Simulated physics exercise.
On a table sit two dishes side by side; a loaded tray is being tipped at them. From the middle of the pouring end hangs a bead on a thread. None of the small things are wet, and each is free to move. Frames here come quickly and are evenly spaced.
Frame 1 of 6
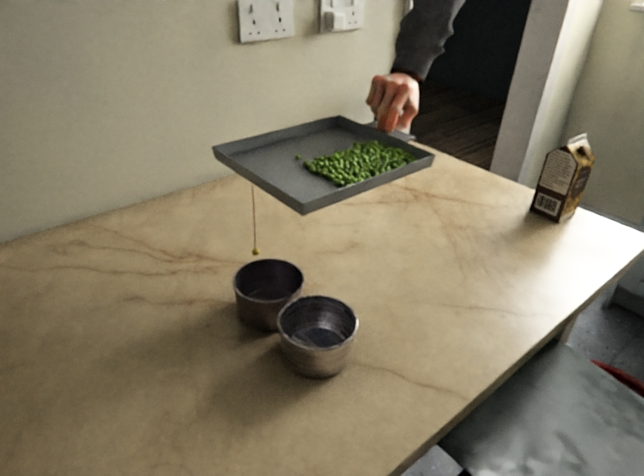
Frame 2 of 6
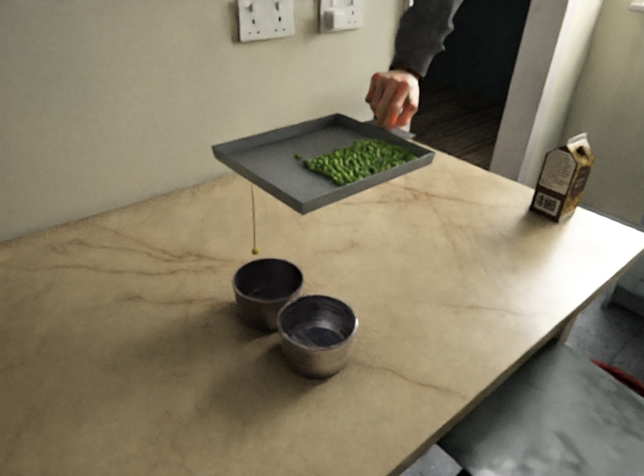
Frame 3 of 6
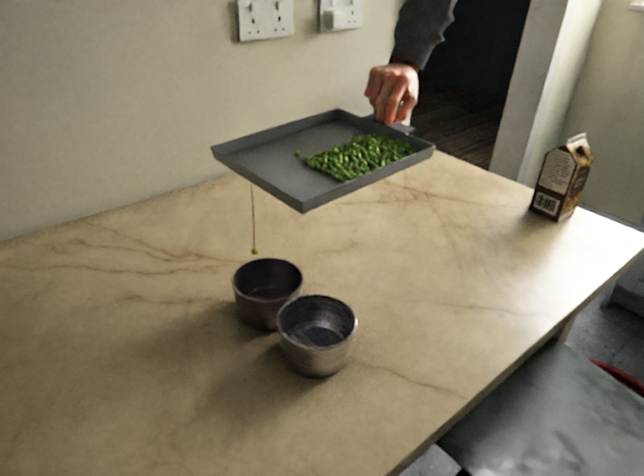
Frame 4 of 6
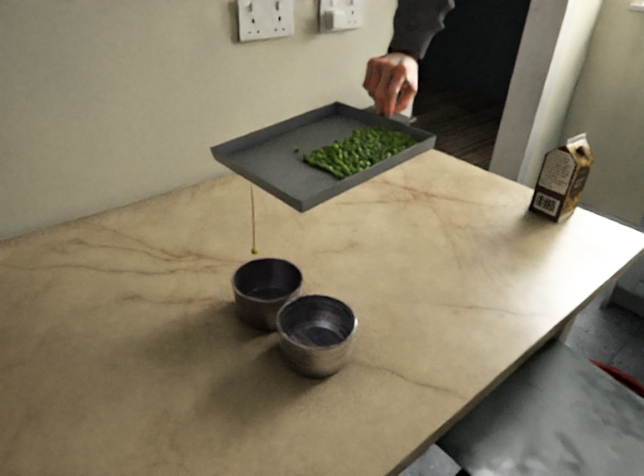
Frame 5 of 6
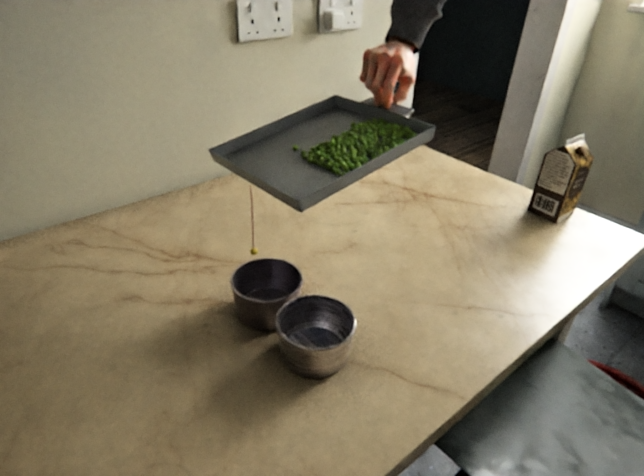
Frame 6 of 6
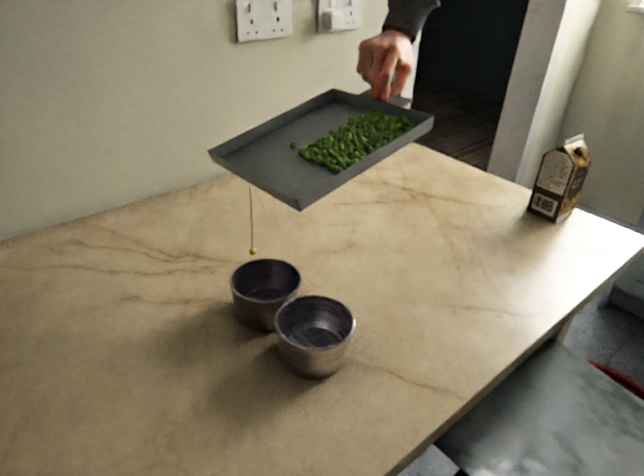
On a marble-patterned table, a hand holds a gray tray of green peas above two small metal bowls, a bead hanging beneath on a thread; the hand slowly raises the tray's far side, tilting it slightly, while the bowls stay put.
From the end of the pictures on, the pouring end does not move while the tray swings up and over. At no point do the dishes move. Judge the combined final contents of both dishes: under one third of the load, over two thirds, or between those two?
Judged together: Under one third.
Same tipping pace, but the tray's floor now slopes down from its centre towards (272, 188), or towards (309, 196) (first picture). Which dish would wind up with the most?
So, first the one on the left side, and second the one on the left side.
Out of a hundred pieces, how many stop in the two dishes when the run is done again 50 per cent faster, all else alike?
Estimated share: Some 0%.
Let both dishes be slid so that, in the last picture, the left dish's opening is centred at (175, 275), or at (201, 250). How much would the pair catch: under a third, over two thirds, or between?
For the first spot it's below one third, and for the next one it's over two thirds.
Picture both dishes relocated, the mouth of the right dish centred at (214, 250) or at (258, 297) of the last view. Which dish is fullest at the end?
Going by the two tries in order: The right-placed dish, then the left-placed dish.
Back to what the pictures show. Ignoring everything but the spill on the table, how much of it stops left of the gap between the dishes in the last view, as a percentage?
Left fraction: Around 100 per cent.
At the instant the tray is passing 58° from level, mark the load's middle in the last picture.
The middle of the pieces sits at roughly (248, 167).
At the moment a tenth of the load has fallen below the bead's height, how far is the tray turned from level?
About 100°.
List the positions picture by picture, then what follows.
The first frame shows corners of the pouring end at (214, 146) and (303, 202), level; middle of the load at (366, 162), dried peas; left dish at (240, 305); right dish at (287, 351); bead on its thread at (256, 252).
The second frame shows corners of the pouring end at (214, 146) and (303, 201), level; middle of the load at (366, 160).
The third frame shows corners of the pouring end at (213, 146) and (302, 200), tipped barely, lowest at the left corner; middle of the load at (366, 156).
The fourth frame shows corners of the pouring end at (212, 147) and (300, 199), tipped a little, lowest at the left corner; middle of the load at (366, 150).
The fifth frame shows corners of the pouring end at (211, 149) and (299, 199), tipped a little, lowest at the left corner; middle of the load at (364, 144).
The sixth frame shows corners of the pouring end at (210, 150) and (297, 198), tipped a little, lowest at the left corner; middle of the load at (362, 138); left dish at (237, 305); right dish at (284, 351).
Soon after the last picture, tray tipped steeply; nearly all on the tray; a stray few outside both; a stray few in the air.
A little later, tray tipped right over; most on the tray; a small part outside both; a small part in the air.
Later still, tray tipped past a quarter turn; a stray few in the left dish; nearly all outside both.
At rest, tray tipped past a quarter turn; none in the right dish; a stray few in the left dish; nearly all outside both.
